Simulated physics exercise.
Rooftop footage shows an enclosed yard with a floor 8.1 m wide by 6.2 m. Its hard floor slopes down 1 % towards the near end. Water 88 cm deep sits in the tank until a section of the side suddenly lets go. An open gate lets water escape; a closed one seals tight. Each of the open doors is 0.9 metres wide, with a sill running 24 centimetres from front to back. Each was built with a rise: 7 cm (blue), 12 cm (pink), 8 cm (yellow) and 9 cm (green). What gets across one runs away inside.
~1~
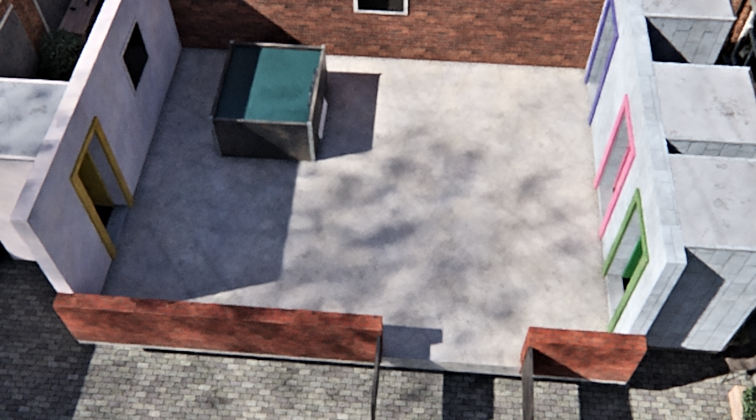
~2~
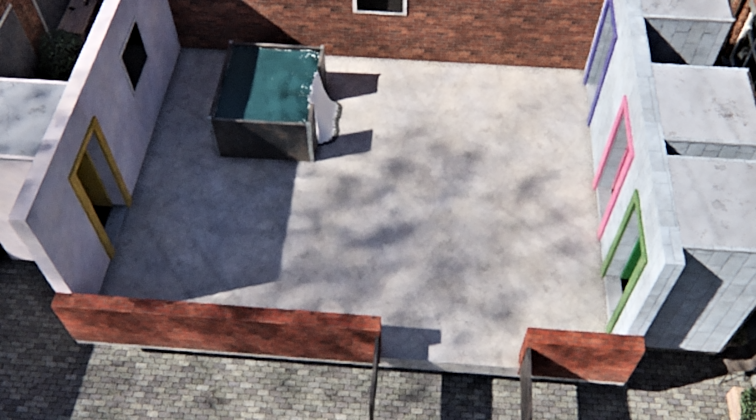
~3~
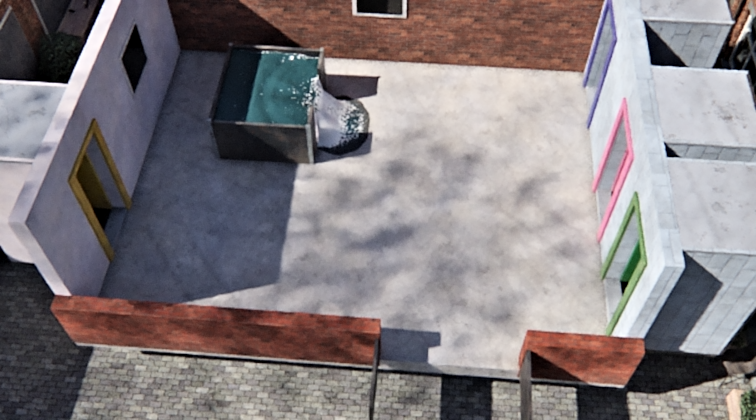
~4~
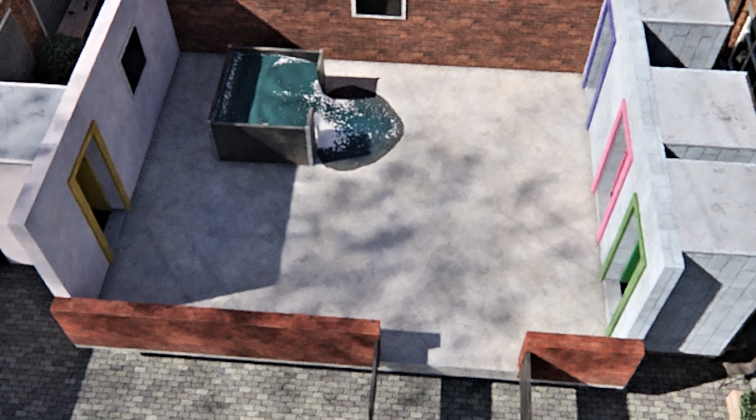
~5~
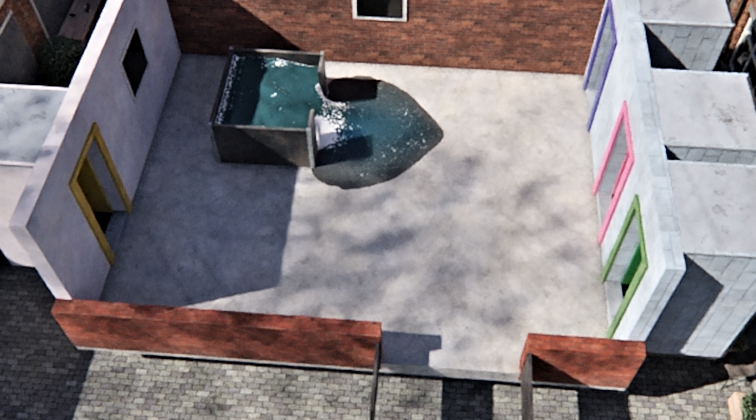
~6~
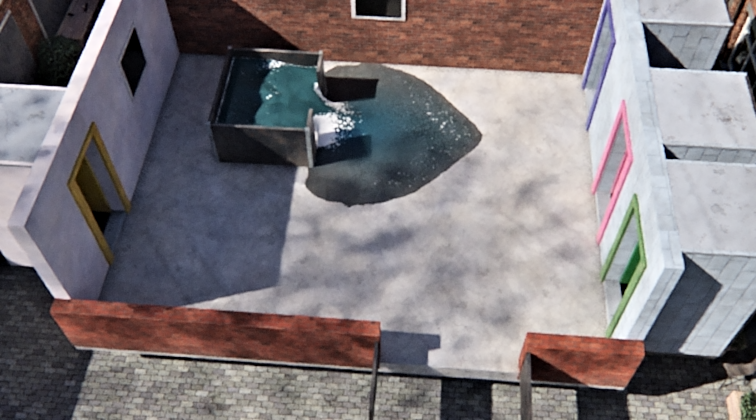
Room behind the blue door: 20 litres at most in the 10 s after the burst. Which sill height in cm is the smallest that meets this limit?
A height of roughly 25 cm.
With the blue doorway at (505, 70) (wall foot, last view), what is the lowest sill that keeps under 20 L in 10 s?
Minimum: Close to 10.5 cm.
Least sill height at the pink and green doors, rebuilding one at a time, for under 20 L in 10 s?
You'd want some 14.0 cm at pink and some 11.5 cm at green.
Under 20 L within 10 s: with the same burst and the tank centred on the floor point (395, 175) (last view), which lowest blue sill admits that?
New minimum height: Approx. 17 cm.
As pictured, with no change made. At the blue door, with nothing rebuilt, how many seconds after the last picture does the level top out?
Crest at t of about 1.8 s.
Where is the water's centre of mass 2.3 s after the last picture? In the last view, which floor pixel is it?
Centre of the water: Approx. (395, 146) px.
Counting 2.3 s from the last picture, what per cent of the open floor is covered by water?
Wet: Close to 50 %.
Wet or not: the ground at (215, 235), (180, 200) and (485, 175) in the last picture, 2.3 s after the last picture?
First bone-dry, second bone-dry, third wet through.
Then, 0.7 s after the last picture water covers 35 % of the floor, deepest (40 cm) near (329, 124); 4 cm at the blue door, 0 litres in over its 7 cm sill.
Then, 2.3 s after the last picture water covers 50 % of the floor, deepest (28 cm) near (601, 364); 26 cm at the blue door, 147 litres in over its 7 cm sill.
Then, 9.3 s after the last picture water covers 75 % of the floor, deepest (12 cm) near (589, 363); 5 cm at the blue door, 343 litres in over its 7 cm sill.
At the blue door as built, the water peaked near 29 cm, 1.9 s after the last picture.
With a sill of 22 cm, 35 litres would have come in within the 10 s; with 30 cm, 7 litres. So under 20 litres takes about 25 cm.
